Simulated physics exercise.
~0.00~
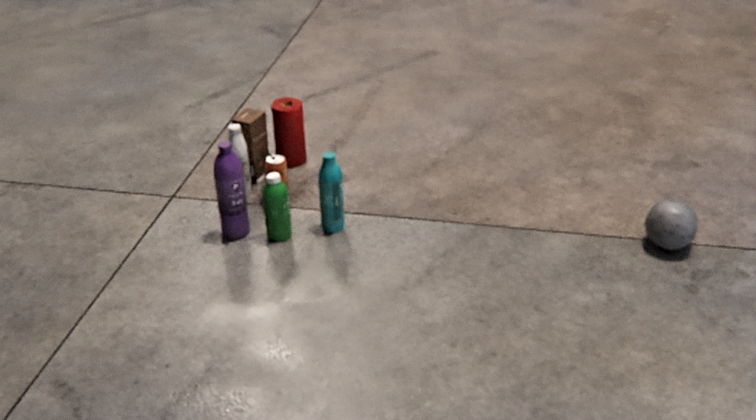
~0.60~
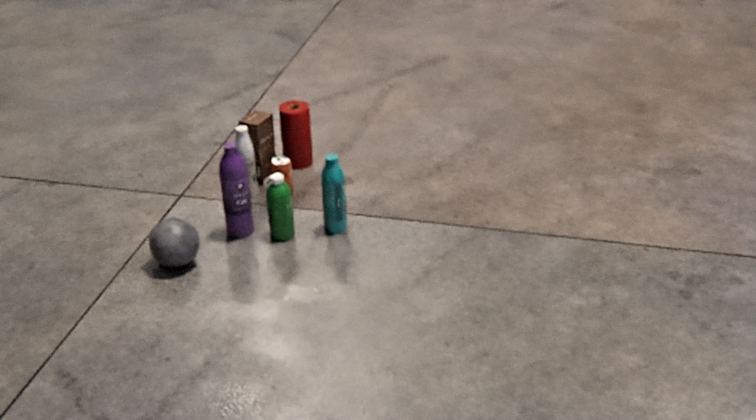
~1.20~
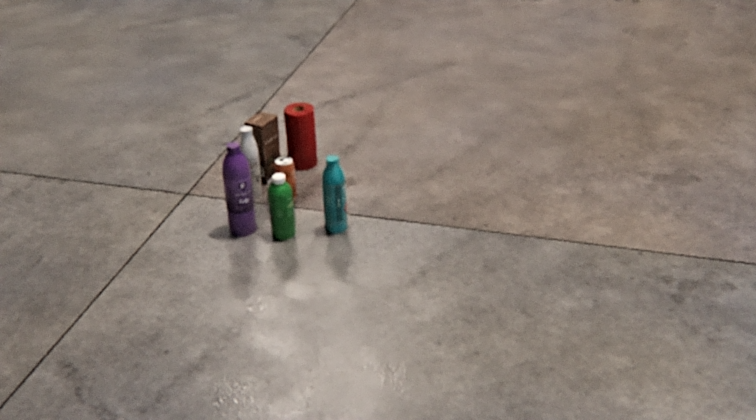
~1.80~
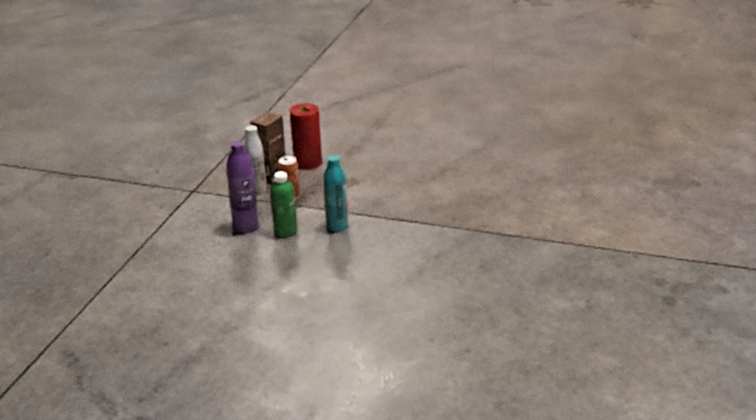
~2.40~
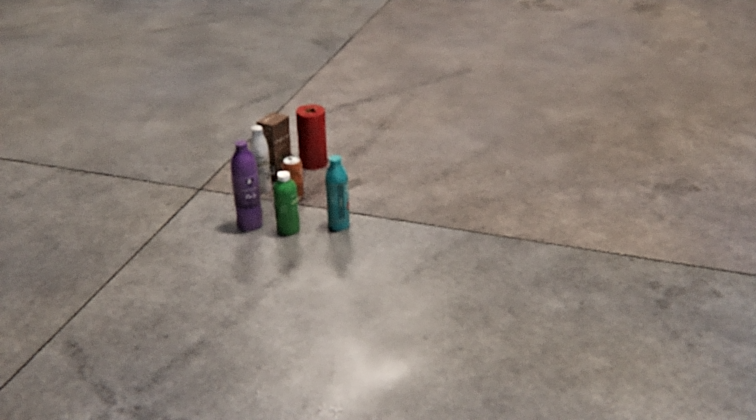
Grey ball rolling left across a concrete floor, passing in front of standing bottles and leaving view, the group still upright.
